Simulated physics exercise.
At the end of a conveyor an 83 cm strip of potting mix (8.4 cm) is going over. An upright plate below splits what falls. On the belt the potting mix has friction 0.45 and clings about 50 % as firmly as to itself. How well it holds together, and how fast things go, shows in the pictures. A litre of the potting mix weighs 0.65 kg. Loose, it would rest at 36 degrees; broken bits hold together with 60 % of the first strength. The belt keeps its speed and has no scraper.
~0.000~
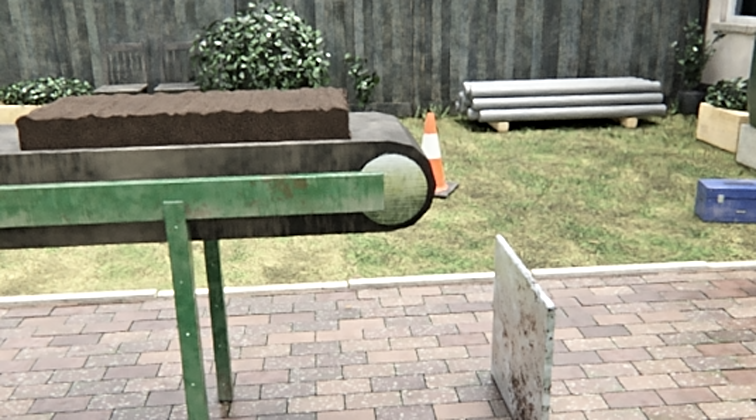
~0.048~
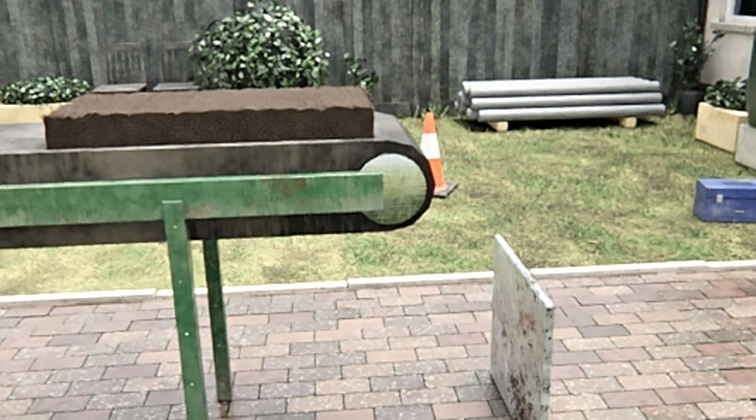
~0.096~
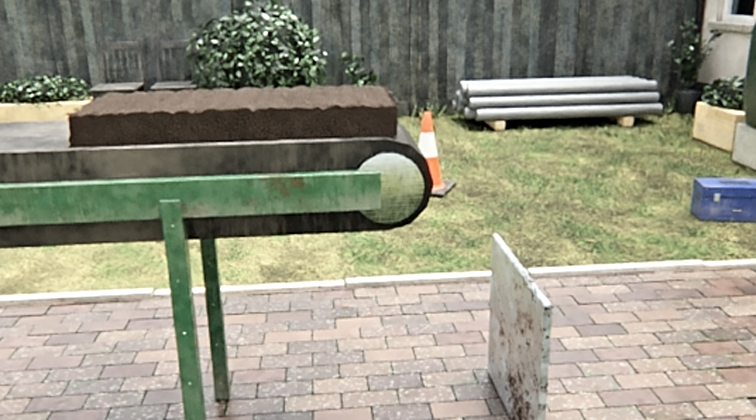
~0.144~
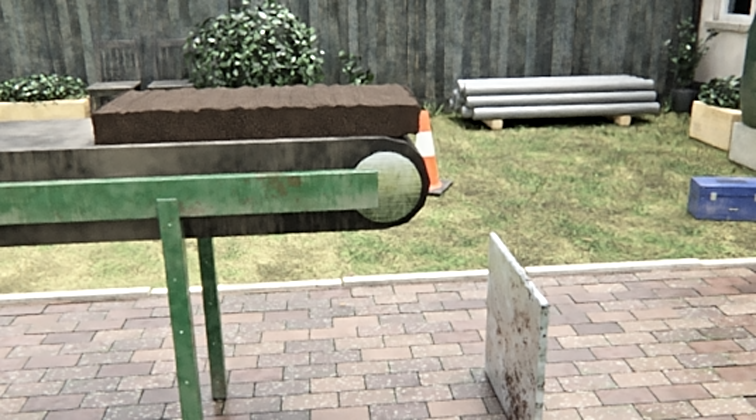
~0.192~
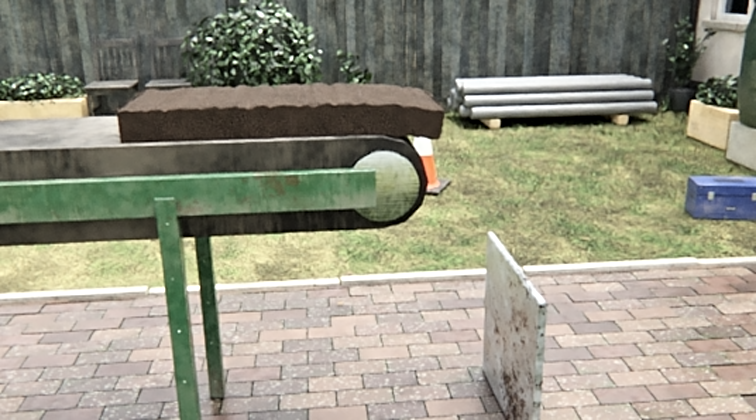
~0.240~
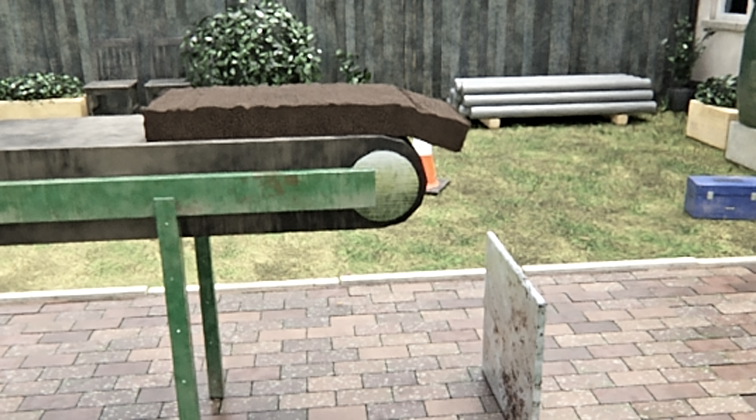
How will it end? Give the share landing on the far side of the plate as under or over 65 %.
It comes out over 65 %.
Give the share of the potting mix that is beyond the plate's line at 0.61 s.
Some 35 per cent.
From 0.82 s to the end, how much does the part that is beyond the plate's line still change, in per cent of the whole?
Some 25 per cent.
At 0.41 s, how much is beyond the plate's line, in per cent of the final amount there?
About 0 %.
After 0.41 s, 3 % is beyond the plate's line.
After 0.61 s, 36 % is beyond the plate's line.
After 0.82 s, 69 % is beyond the plate's line.
After 1.02 s, 94 % is beyond the plate's line.
After 2.16 s, 94 % is beyond the plate's line.
